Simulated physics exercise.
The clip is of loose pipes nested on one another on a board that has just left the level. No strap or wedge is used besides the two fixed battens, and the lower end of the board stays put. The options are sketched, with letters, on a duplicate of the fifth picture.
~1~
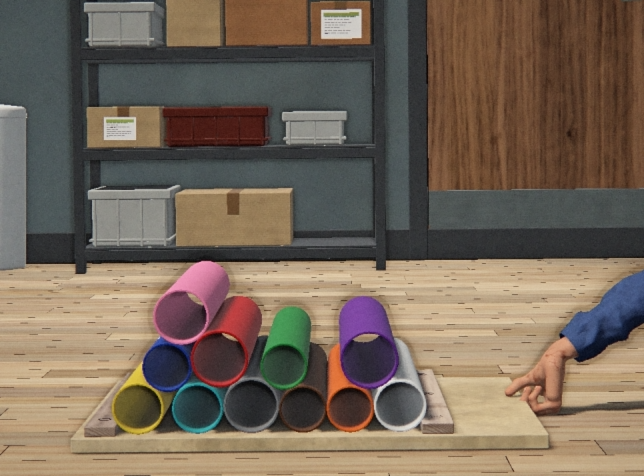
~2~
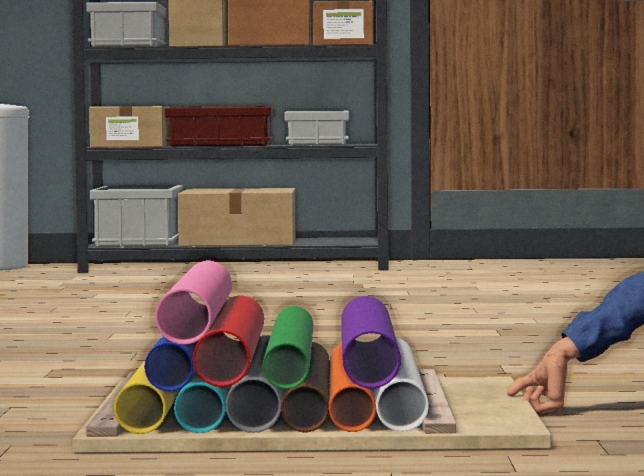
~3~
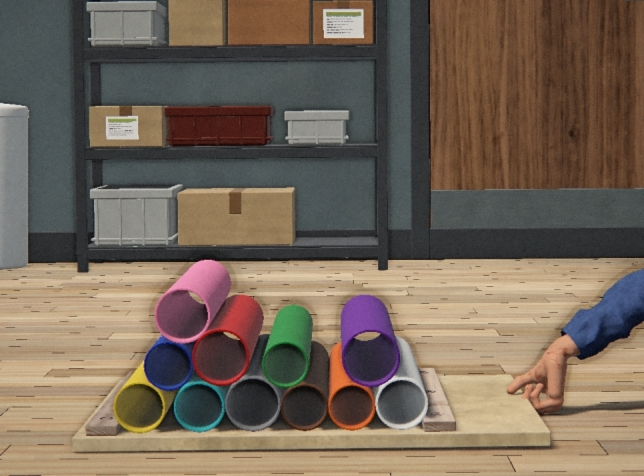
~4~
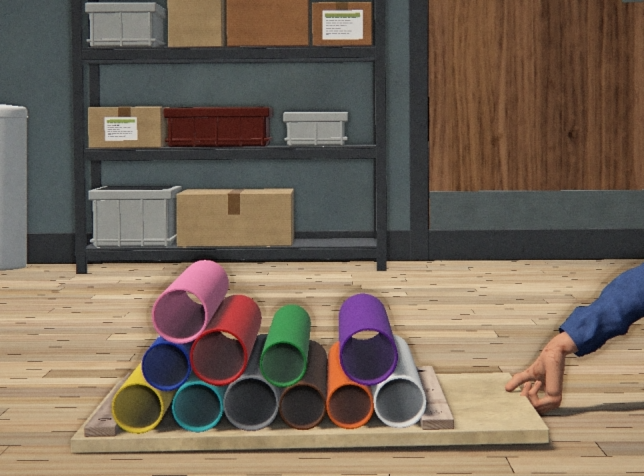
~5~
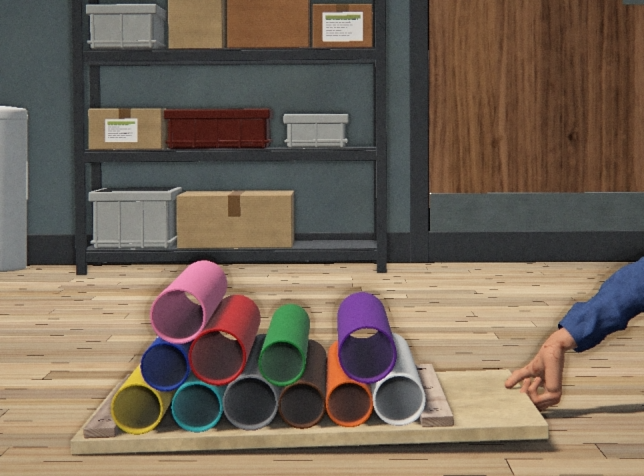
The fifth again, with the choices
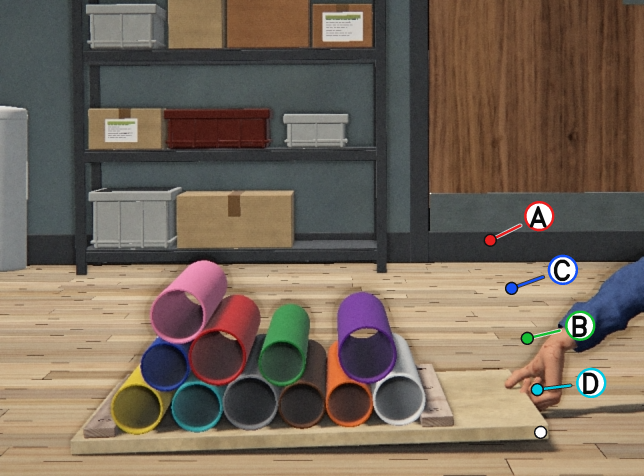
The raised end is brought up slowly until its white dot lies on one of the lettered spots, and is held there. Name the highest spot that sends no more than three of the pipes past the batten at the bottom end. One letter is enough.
C is the limit.
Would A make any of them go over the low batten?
Yes.
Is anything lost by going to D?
At D: No.
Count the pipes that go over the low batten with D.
At D the number is none.
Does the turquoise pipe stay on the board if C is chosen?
Yes, with C.
On the marked copy, A at (491, 240); B at (527, 338); C at (512, 288); D at (537, 389); the white dot at (541, 432).
With C. Early on, board at 14°.
Further on, board at 20°.
At the end, board at 20°, two over the low batten (blue, pink).
As for the rest, A eleven over the low batten; B none over the low batten; D none over the low batten.
